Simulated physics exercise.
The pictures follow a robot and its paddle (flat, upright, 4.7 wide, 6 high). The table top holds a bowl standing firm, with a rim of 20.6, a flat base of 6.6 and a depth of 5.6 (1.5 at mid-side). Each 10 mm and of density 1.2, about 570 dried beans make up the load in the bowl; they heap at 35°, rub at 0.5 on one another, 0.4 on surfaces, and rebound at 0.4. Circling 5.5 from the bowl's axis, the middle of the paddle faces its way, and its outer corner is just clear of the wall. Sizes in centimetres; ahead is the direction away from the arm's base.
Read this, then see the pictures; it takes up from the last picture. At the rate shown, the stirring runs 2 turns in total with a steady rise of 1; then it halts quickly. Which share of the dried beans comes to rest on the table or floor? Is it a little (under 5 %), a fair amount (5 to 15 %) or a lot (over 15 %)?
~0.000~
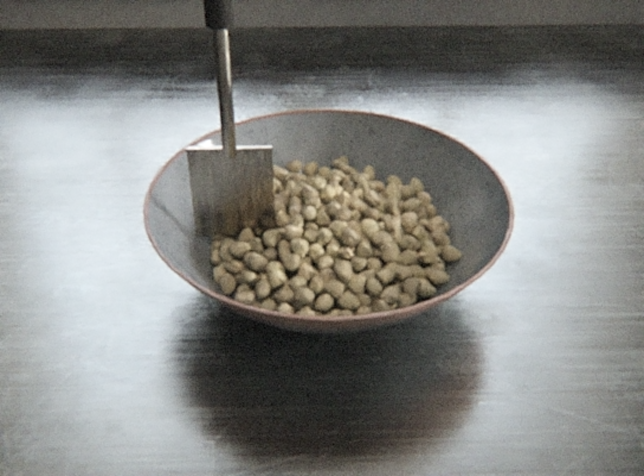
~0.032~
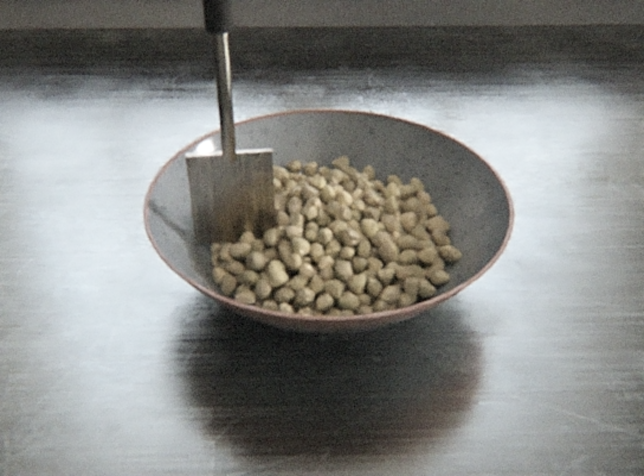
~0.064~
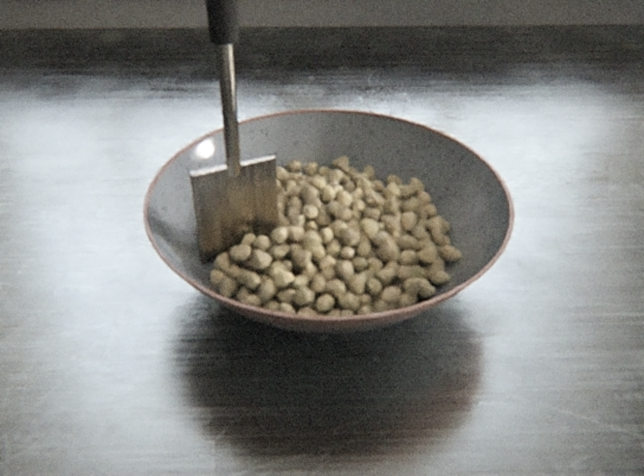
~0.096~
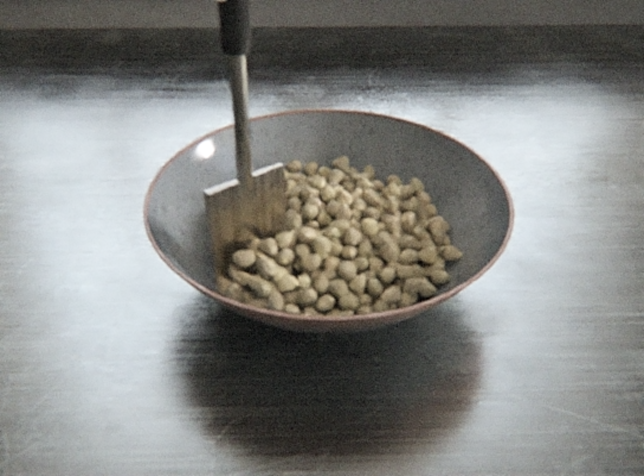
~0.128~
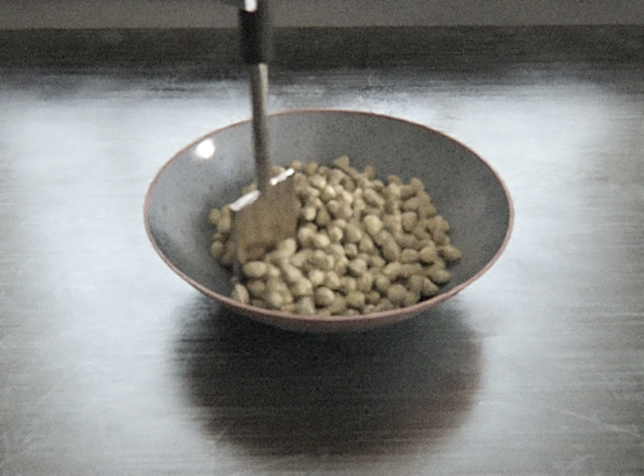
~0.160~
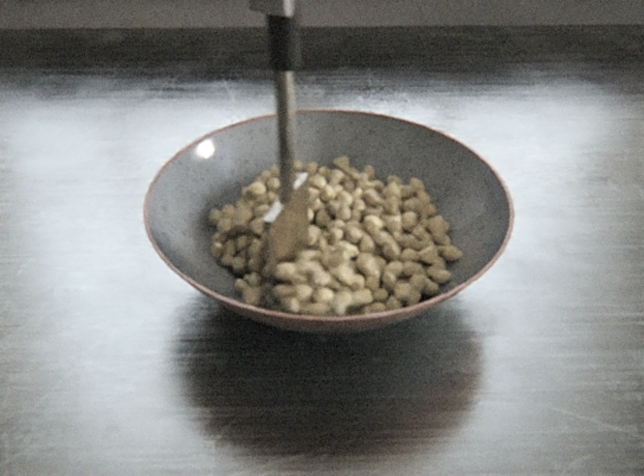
A fair amount, 5 to 15 %.
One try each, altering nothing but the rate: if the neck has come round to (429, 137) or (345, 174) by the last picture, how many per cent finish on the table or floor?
First try: Around 35 %; second try: Around 20 %.
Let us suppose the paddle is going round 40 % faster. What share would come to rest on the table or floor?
15 %.
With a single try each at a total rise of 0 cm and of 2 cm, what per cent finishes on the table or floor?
I'd reckon around 20 and 5 per cent.
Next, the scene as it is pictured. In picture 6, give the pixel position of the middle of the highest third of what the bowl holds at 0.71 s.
Look near (251, 206) for its middle.
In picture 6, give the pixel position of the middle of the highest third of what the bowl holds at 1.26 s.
Centre estimate: (358, 220).
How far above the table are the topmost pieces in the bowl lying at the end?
About 5.5 cm.
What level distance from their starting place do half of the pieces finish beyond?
2 cm.
After 0.71 s, 324° round, highest piece 8 above the table; 544 in the bowl, 25 on the table or floor, 1 in flight or on the tool.
After 1.26 s, 222° round, highest piece 7 above the table; 527 in the bowl, 43 on the table or floor.
After 1.74 s, 0° round, highest piece 5 above the table; 524 in the bowl, 46 on the table or floor.
After 2.44 s, 0° round, highest piece 5 above the table; 524 in the bowl, 46 on the table or floor.
In the end, 524 in the bowl, 46 on the table or floor. That is 8 % on the table or floor.
